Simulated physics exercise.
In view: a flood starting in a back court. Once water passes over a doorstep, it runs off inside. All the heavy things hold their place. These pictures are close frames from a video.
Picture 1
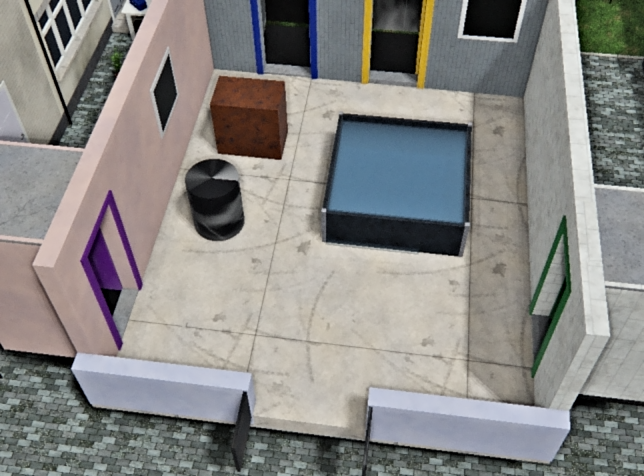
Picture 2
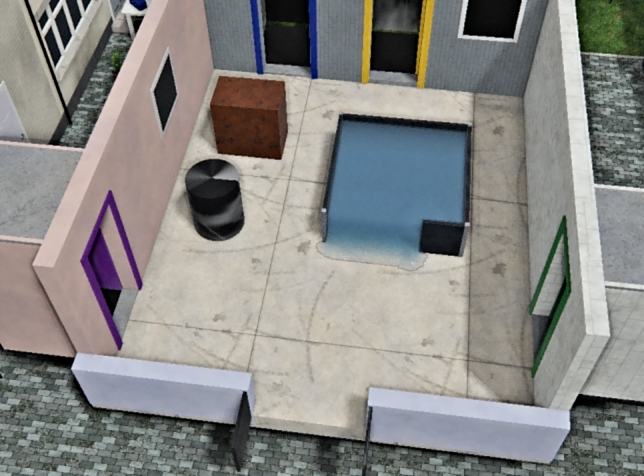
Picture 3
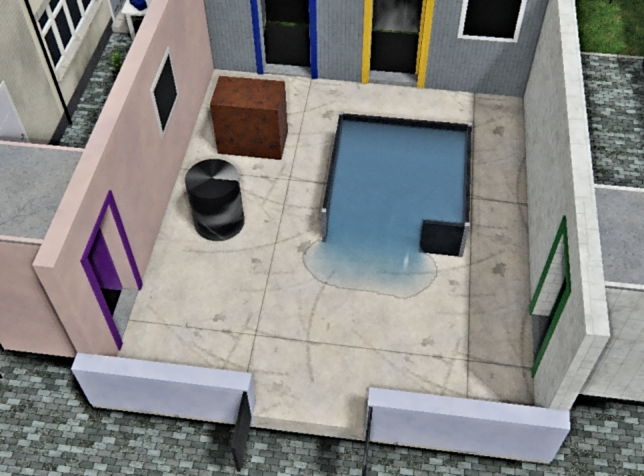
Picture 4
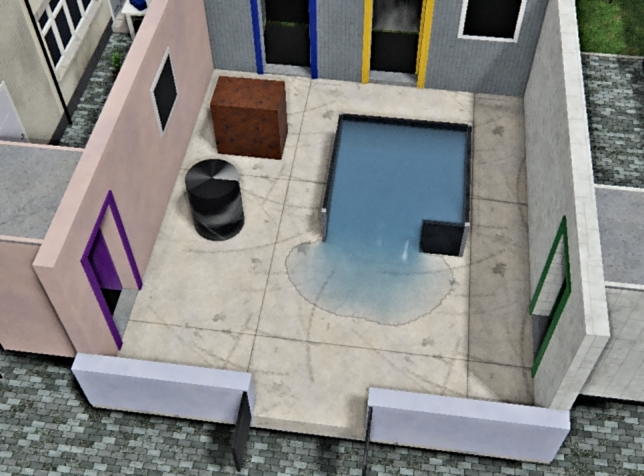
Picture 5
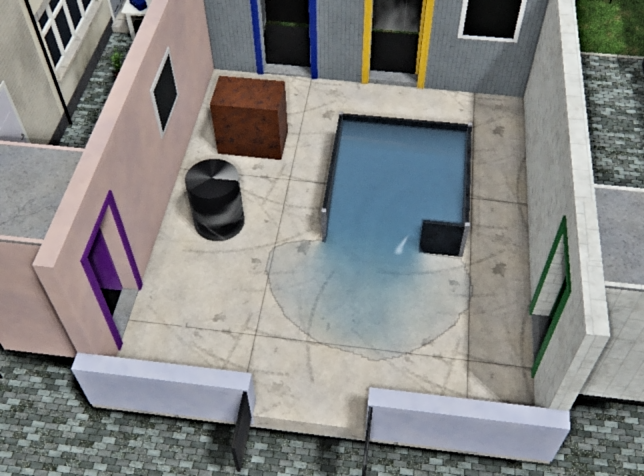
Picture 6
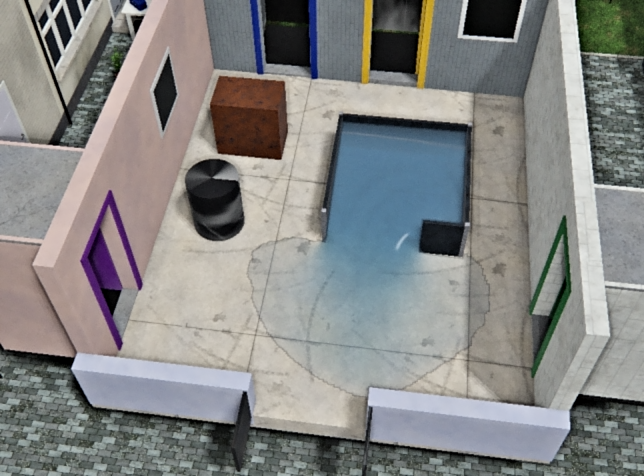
At the start, still blue water fills a dark-walled open tank in a courtyard, beside a rusty brown block and a dark cylinder. Then much of the tank's near side is open and water pours through the gap, spreading across the pale floor in a widening, rounded sheet toward the front wall.
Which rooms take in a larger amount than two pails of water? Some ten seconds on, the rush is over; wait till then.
In order: The yellow door never tops two buckets, the blue door never tops two buckets, the green door tops two buckets, the purple door tops two buckets.
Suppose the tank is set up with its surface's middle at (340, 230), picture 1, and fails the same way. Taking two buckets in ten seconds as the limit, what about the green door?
The green door falls short.
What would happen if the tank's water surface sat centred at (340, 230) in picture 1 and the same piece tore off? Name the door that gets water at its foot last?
Result: The door marked yellow.
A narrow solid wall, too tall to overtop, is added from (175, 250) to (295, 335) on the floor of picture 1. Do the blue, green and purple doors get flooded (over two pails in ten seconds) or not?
Taking them in turn, the blue one is spared, the green one is flooded and the purple one is spared.
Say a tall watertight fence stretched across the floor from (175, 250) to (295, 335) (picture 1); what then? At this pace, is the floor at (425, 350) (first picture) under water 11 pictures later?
Looks like that place is swamped.
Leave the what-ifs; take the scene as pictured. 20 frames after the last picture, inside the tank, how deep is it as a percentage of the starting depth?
Estimate: Around 34 per cent.
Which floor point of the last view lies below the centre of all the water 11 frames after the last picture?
I'd point to (373, 265).
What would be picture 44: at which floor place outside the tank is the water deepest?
Deepest spot: Around (516, 105).
A moment on, water covers 30 % of the floor; the yellow door not reached, the blue door not reached, the green door wet at the sill, nothing in, the purple door not reached.
Next, water covers 35 % of the floor; the yellow door not reached, the blue door not reached, the green door wet at the sill, nothing in, the purple door not reached.
Then, water covers 45 % of the floor; the yellow door not reached, the blue door not reached, the green door under two buckets in, the purple door over two buckets in.
Later, water covers 70 % of the floor; the yellow door not reached, the blue door not reached, the green door over two buckets in, the purple door over two buckets in.
In the end, water covers 95 % of the floor; the yellow door wet at the sill, nothing in, the blue door wet at the sill, nothing in, the green door over two buckets in, the purple door far over two buckets in.
